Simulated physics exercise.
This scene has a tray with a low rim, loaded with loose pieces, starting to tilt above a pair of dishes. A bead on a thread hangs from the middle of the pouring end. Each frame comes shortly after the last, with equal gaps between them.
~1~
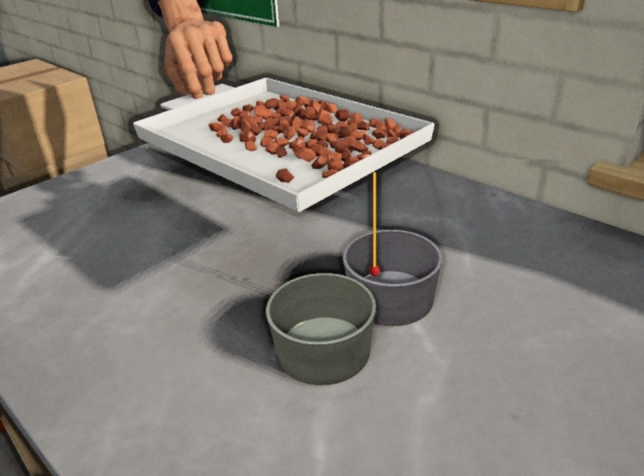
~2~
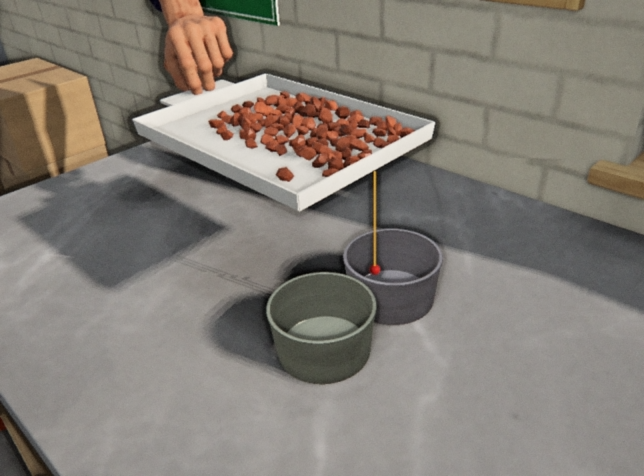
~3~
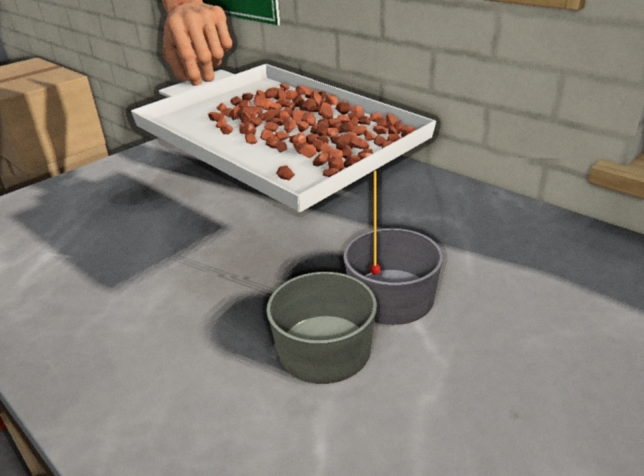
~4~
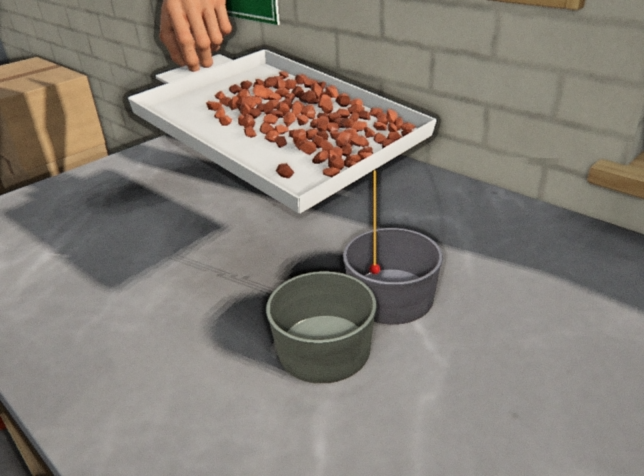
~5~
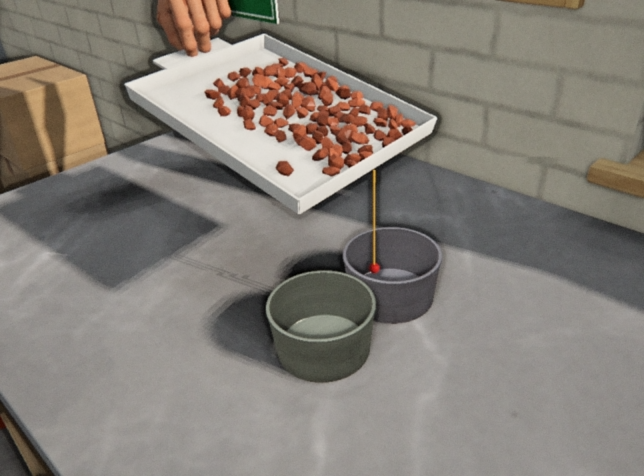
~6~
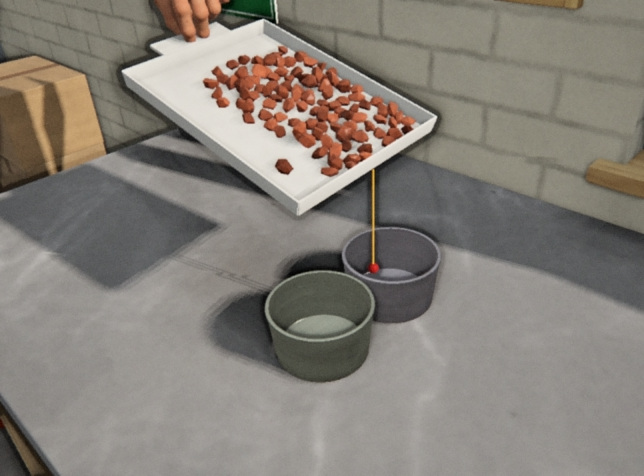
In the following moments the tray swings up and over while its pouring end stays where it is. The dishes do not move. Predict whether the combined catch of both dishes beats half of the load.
The combined catch falls short of half.
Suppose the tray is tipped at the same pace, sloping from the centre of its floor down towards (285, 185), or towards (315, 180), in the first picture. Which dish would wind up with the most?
Well, the one to the left comes out on top first, then the one to the left.
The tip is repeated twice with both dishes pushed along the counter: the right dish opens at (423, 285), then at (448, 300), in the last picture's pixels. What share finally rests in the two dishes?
Around 90 and around 60 per cent, in that order.
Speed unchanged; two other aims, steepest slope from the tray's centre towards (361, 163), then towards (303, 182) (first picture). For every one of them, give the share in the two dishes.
Well, 0 percent for one and then 50 percent for the other.
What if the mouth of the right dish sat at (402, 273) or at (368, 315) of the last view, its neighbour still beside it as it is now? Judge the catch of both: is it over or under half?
Result, first setup: A majority share; second setup: A majority share.
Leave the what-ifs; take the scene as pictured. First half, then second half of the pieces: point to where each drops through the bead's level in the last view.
(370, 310), then (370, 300).
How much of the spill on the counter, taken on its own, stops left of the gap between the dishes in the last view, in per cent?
I'd put it at close to 20 per cent.
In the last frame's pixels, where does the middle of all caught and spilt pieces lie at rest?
Close to (392, 385), more or less.
Soon, tray tipped steeply; nearly all on the tray; a stray few in the air.
A while on, tray tipped right over; about a third on the tray; a small part in the left dish; about half outside both; a small part in the air.
Towards the end, tray tipped past a quarter turn; about a quarter in the left dish; a stray few in the right dish; most outside both.
Finally, tray tipped past a quarter turn; about a quarter in the left dish; a stray few in the right dish; most outside both.
